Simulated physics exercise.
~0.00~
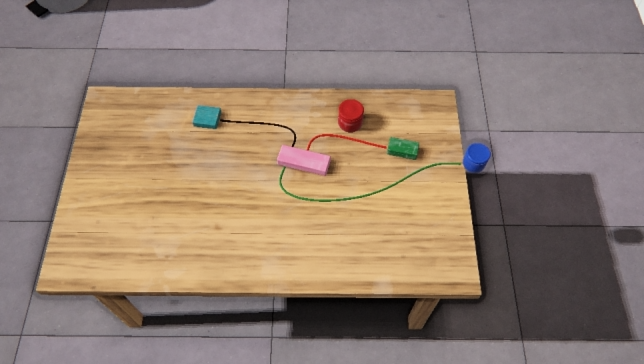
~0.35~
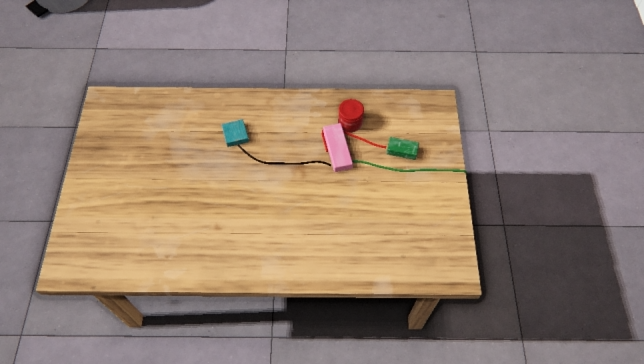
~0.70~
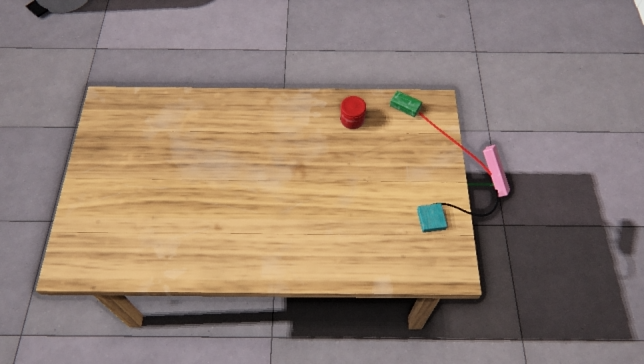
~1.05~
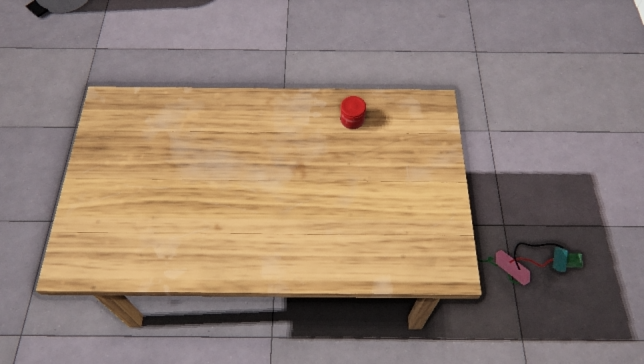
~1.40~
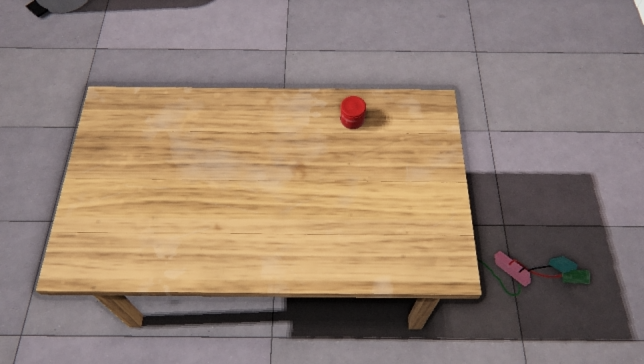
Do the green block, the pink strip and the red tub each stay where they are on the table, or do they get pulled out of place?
The green block and the pink strip are both pulled out of place and go over the edge. The red tub keeps its place on the table.
